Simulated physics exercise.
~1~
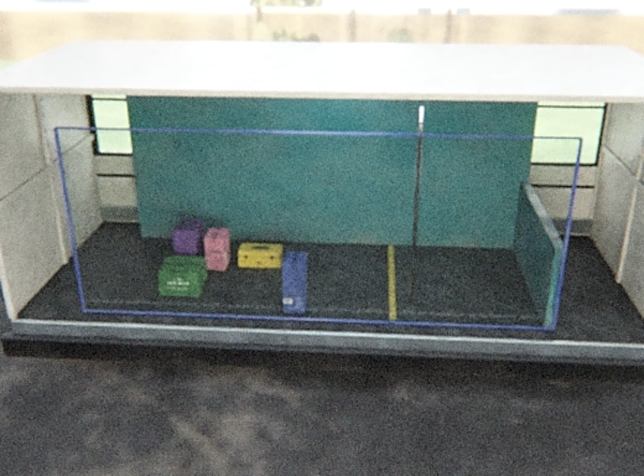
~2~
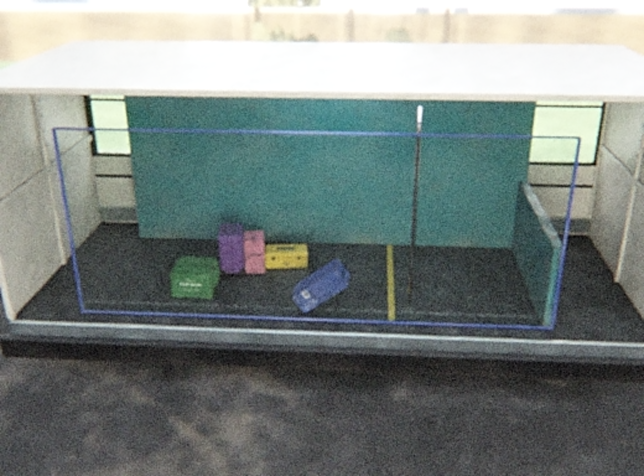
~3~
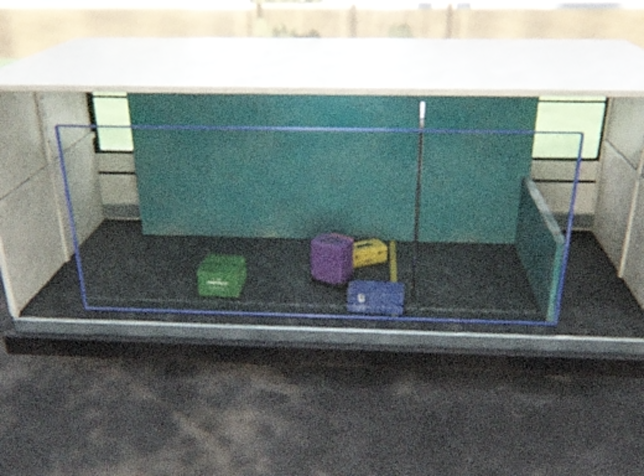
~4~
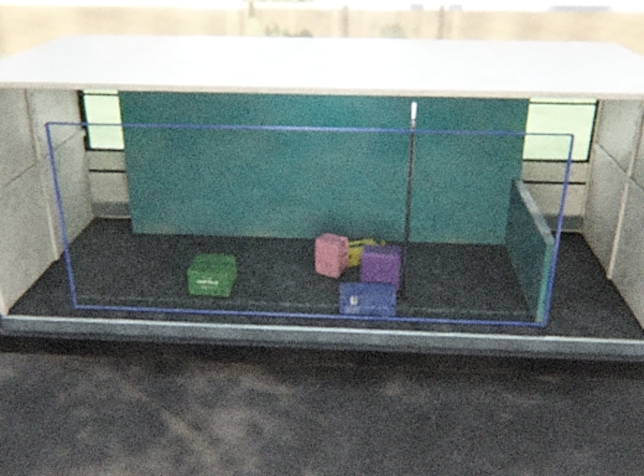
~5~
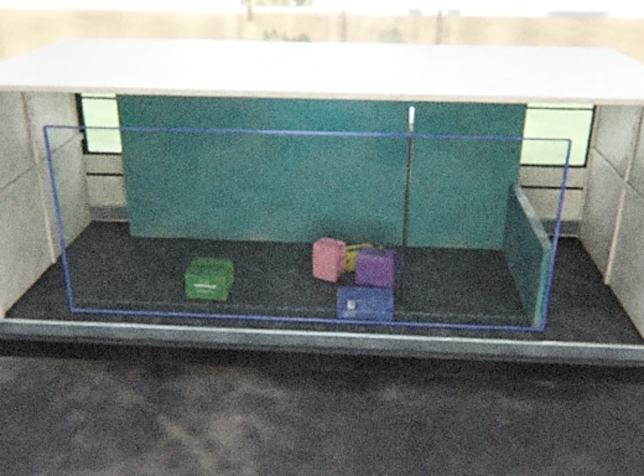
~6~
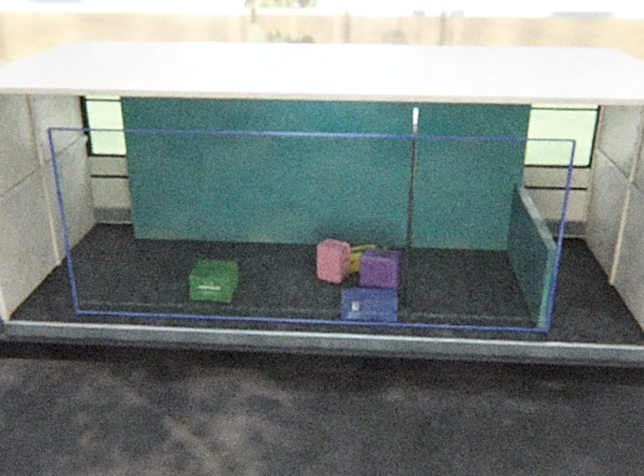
In the video, five colored cases and boxes slide right across the dark floor of an open bay as the tall blue box tips onto its side; the purple case travels farthest, passing the pink one, before everything rests, with green farthest left.
